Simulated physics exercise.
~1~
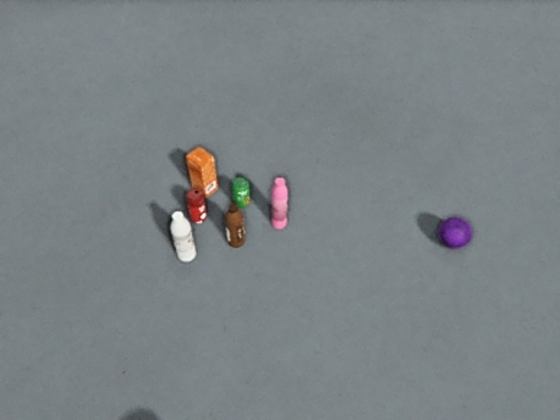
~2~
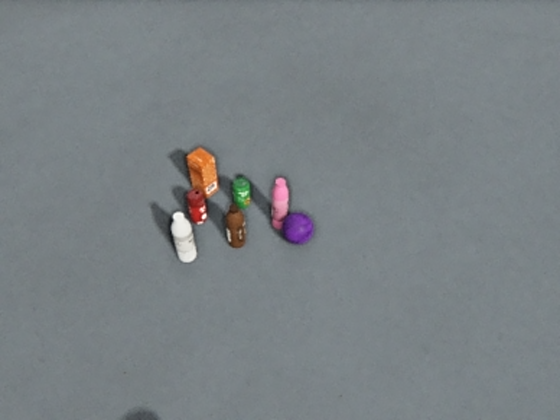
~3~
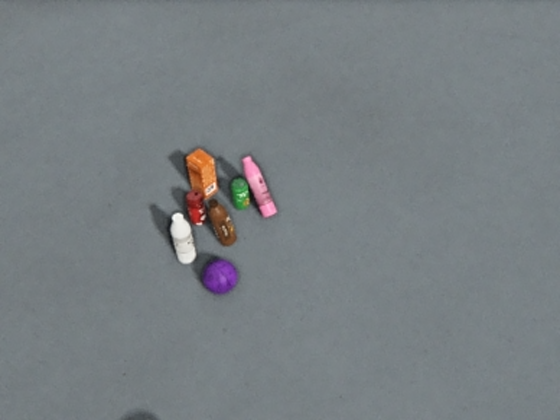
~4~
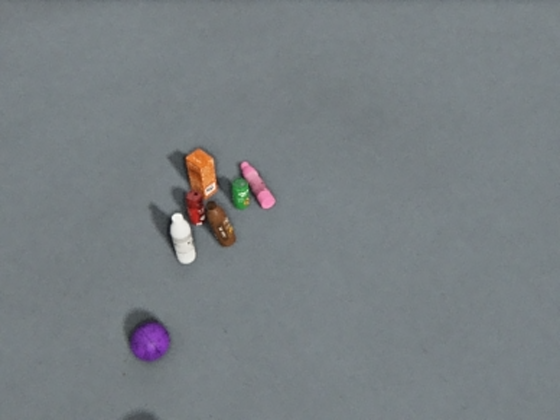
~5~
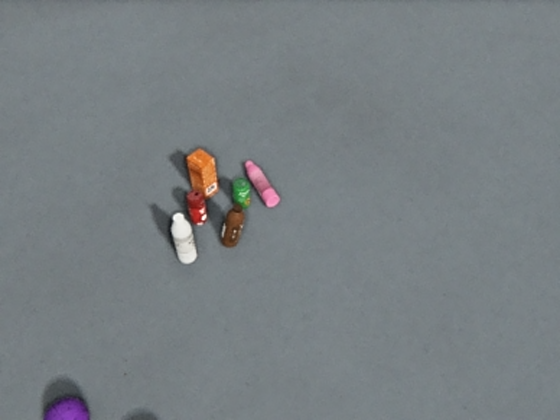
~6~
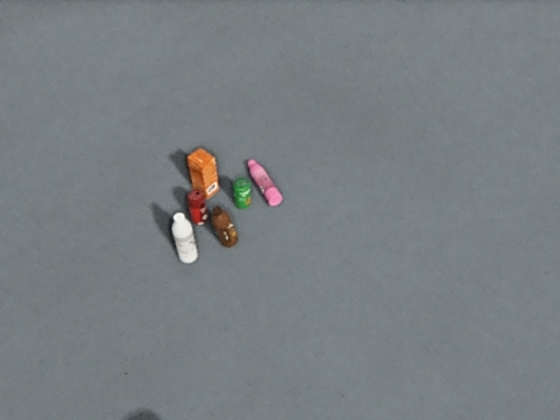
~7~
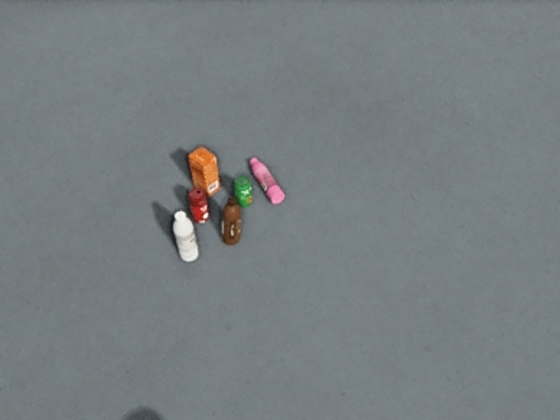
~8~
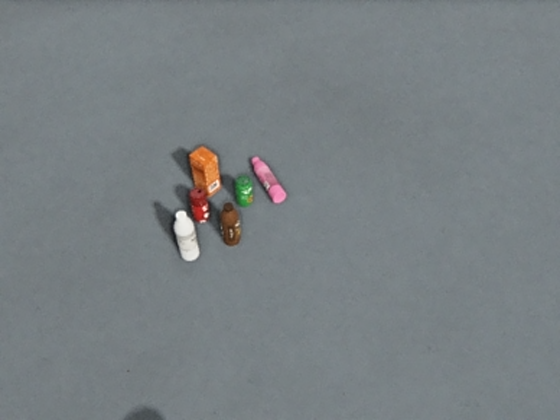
An orange carton stood among bottles and cans as a purple ball rolled in from the right, knocked the pink bottle over and set the brown one rocking, then rolled out at the lower left, leaving only the pink bottle lying down.
